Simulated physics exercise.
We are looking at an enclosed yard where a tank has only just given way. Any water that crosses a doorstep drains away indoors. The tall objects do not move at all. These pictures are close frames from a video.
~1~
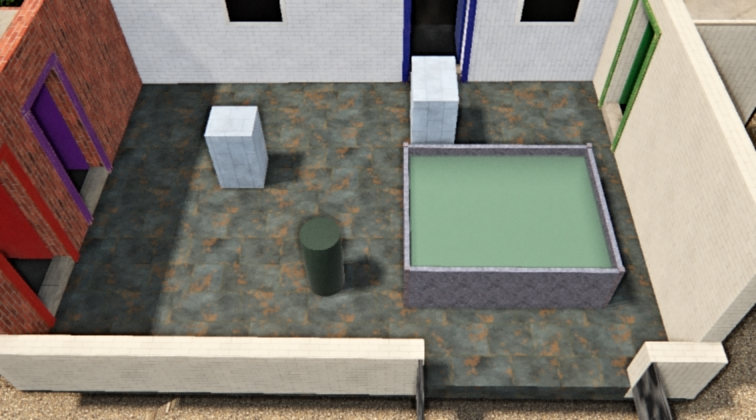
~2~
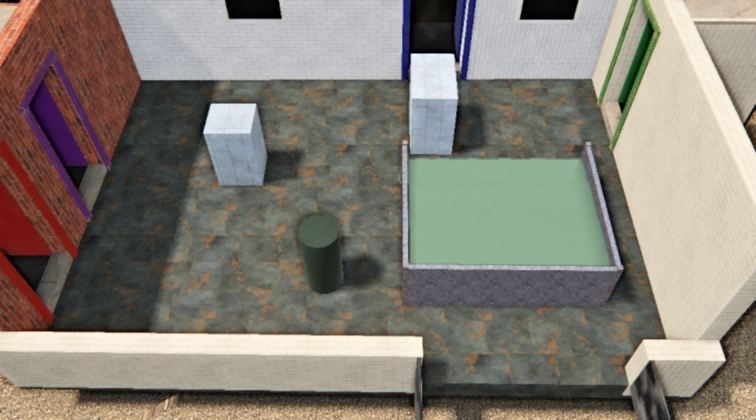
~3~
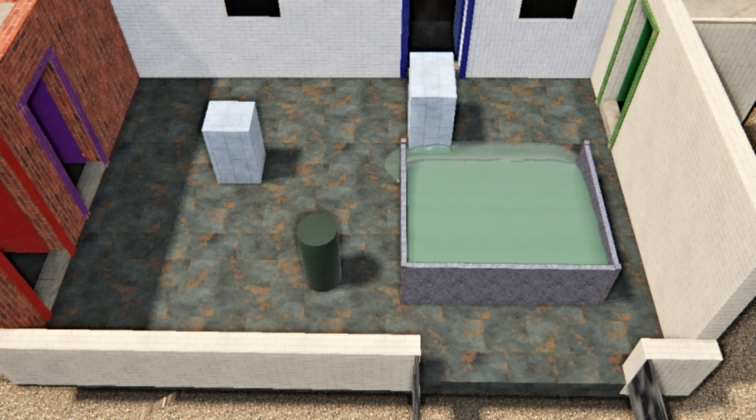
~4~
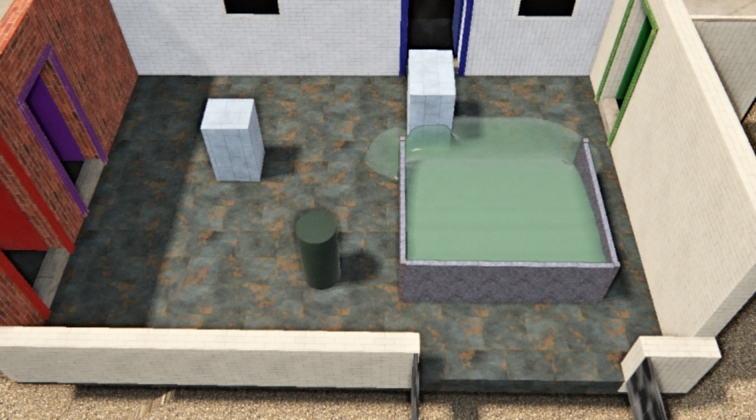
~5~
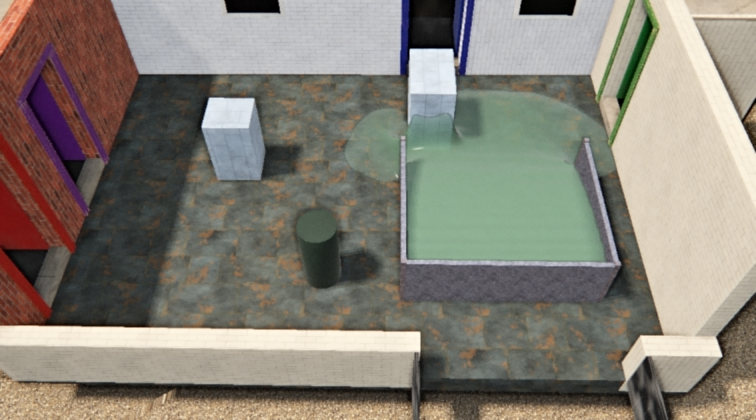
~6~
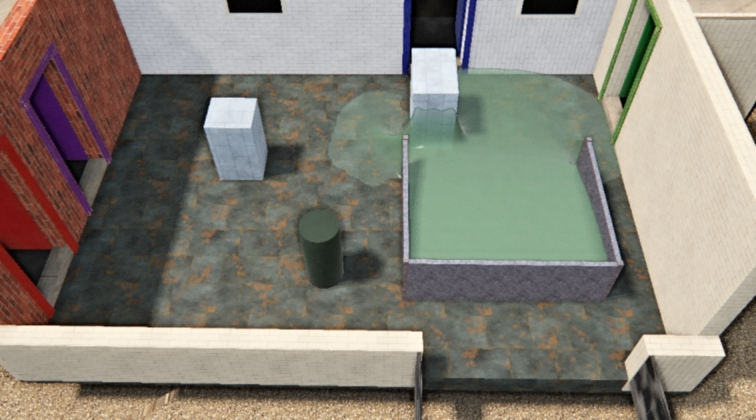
The clip shows a walled yard with pale blocks, a dark cylinder and a tank of green water; the tank's far side opens, and water pours out, spreading across the tiles around the nearer block and toward the back wall.
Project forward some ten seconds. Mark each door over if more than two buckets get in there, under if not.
Purple door - under; blue door - over; green door - over; red door - under.
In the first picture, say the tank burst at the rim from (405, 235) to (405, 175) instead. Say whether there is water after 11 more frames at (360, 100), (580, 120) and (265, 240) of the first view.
Taken in turn they're unwetted, unwetted and swamped.
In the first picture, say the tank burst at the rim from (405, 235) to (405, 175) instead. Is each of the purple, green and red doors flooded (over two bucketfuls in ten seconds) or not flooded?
Here's how it goes: The purple door surpasses the limit, the green door fails to reach the limit, and the red door surpasses the limit.
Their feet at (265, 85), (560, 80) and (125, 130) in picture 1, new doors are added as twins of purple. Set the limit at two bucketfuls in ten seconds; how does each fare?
Result, in listed order - misses the mark, beats the mark, beats the mark.
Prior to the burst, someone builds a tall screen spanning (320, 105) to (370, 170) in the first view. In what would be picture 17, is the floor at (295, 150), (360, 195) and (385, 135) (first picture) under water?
Results in order: Bone-dry / swamped / swamped.
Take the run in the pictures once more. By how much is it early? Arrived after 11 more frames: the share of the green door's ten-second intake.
Around 20 in a hundred.
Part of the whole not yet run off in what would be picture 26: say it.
94 % or so.
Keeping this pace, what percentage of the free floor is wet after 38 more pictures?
Some 85 per cent.
A moment on, water covers 35 % of the floor; the purple door not reached, the blue door over two buckets in, the green door wet at the sill, nothing in, the red door not reached.
Next, water covers 50 % of the floor; the purple door not reached, the blue door over two buckets in, the green door over two buckets in, the red door not reached.
Then, water covers 65 % of the floor; the purple door not reached, the blue door far over two buckets in, the green door far over two buckets in, the red door wet at the sill, nothing in.
Later, water covers 85 % of the floor; the purple door wet at the sill, nothing in, the blue door far over two buckets in, the green door far over two buckets in, the red door wet at the sill, nothing in.
In the end, water covers 95 % of the floor; the purple door wet at the sill, nothing in, the blue door far over two buckets in, the green door far over two buckets in, the red door wet at the sill, nothing in.
